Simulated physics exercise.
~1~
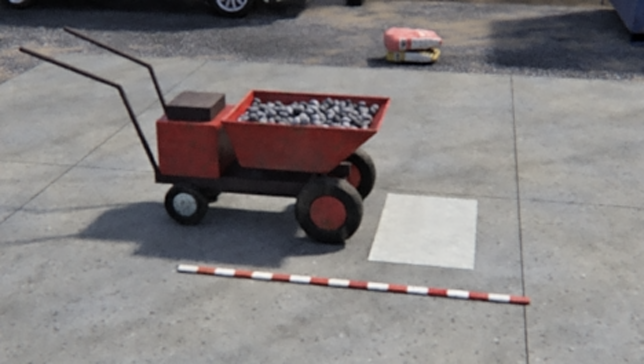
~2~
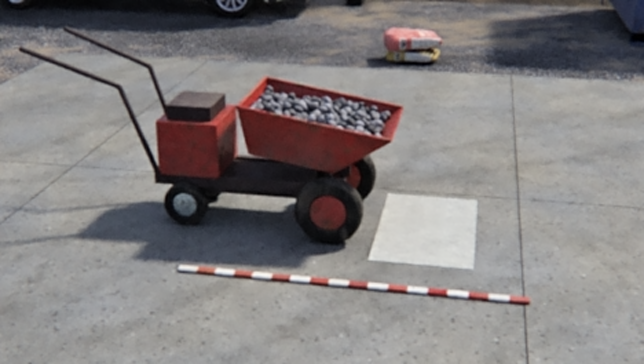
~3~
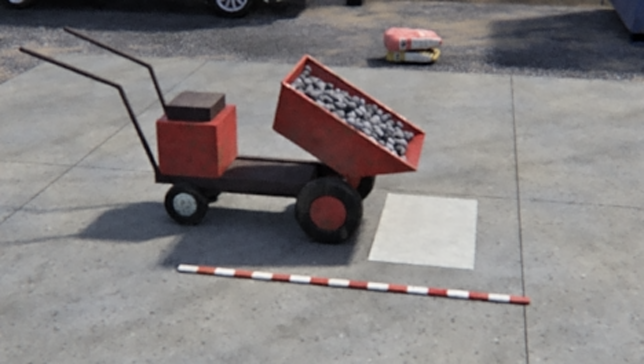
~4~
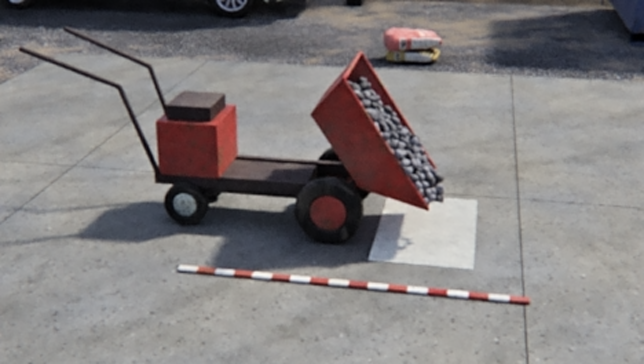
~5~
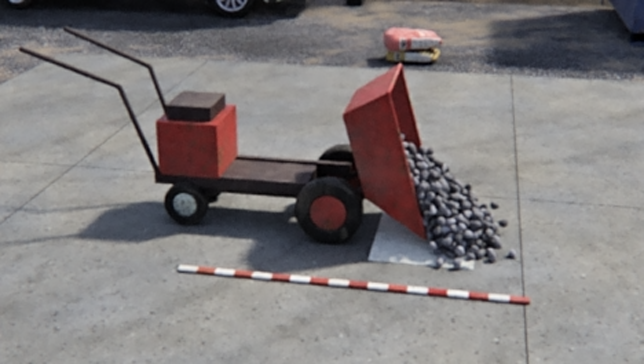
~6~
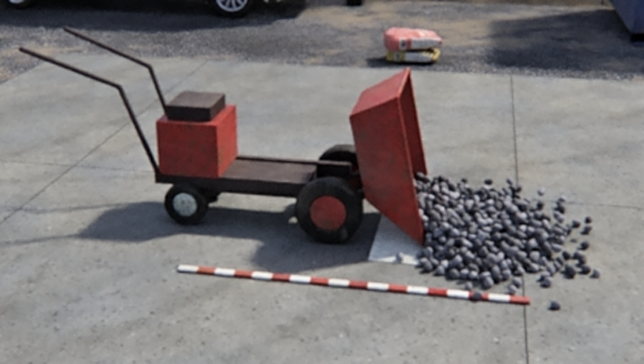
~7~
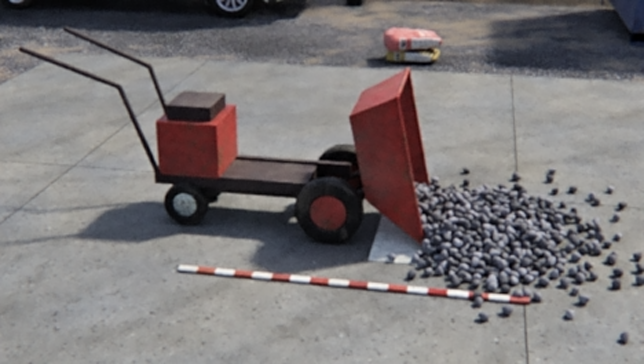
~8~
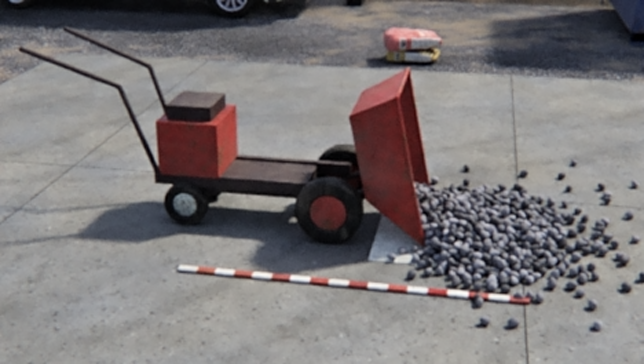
A red powered barrow with long dark handles stands on grey concrete paving, seen from above and to one side by a still camera. Its tray is full of smooth grey stones, a pale square sheet lies flat just to the right, and a red-and-white striped staff stretches across the foreground. The tray tips steadily to the right, and the stones slide toward its lower edge. They pour out over the sheet and spread across the concrete beyond. Finally the tray stays steeply tilted beside a broad, low heap, with scattered stones reaching the right edge.
